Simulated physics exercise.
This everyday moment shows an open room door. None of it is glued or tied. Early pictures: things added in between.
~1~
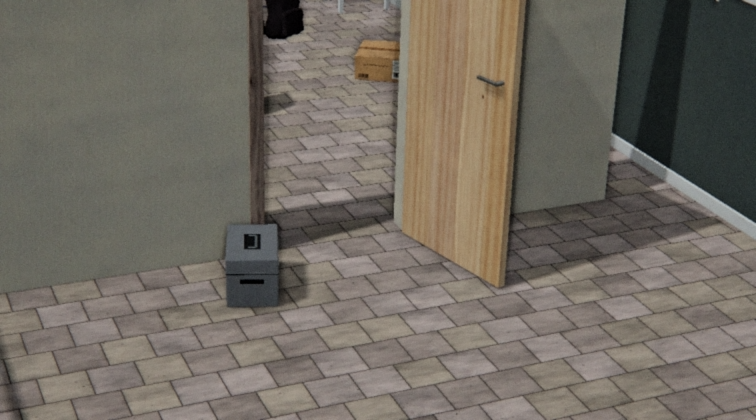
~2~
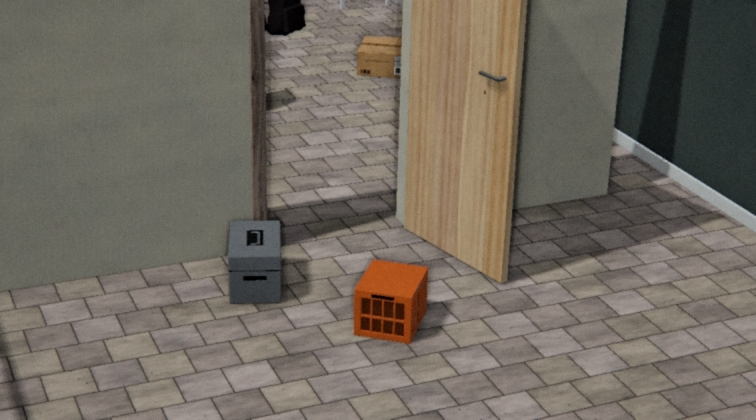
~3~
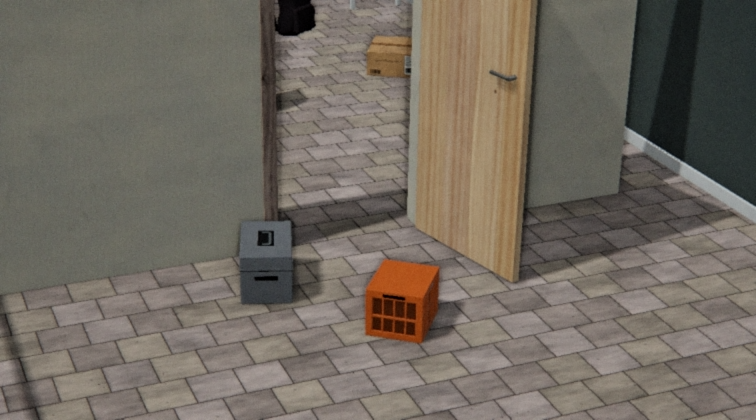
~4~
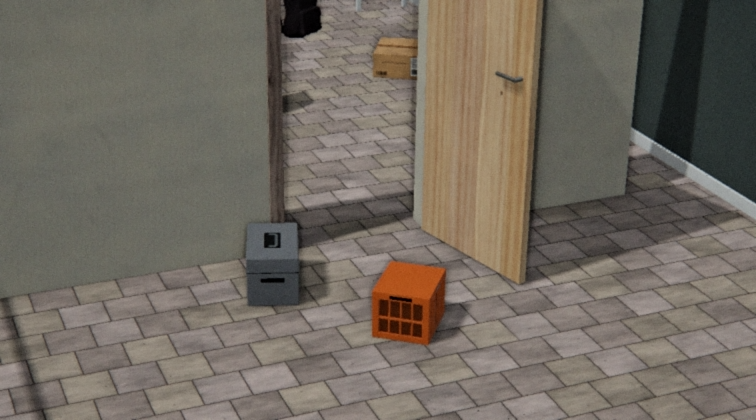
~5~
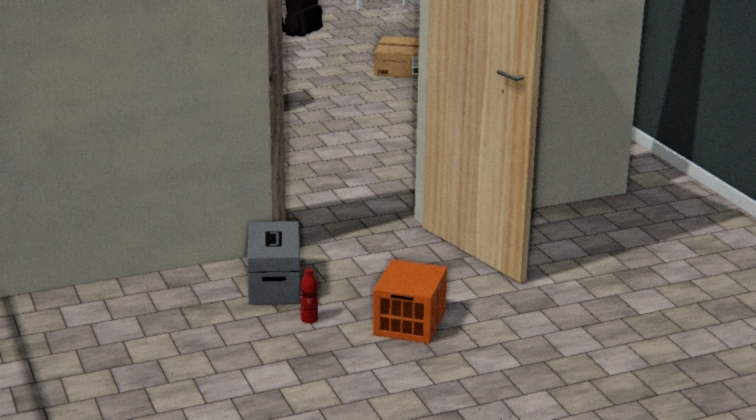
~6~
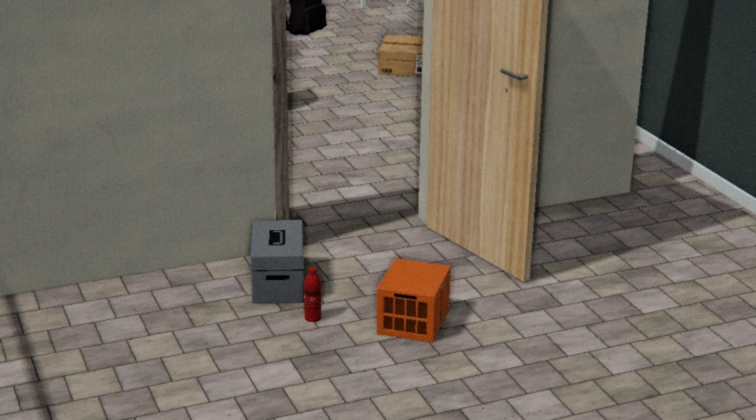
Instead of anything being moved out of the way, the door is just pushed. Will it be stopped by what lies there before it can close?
No, it closes.
Then, 0.60 s past the last view, open by 82°.
Then, 1.10 s past the last view, open by 44°.
Then, 1.40 s past the last view, open by 19°.
Finally, open by 0°; all 3 still in place. Final places as the last picture's camera would see them, red bottle near (313, 294).
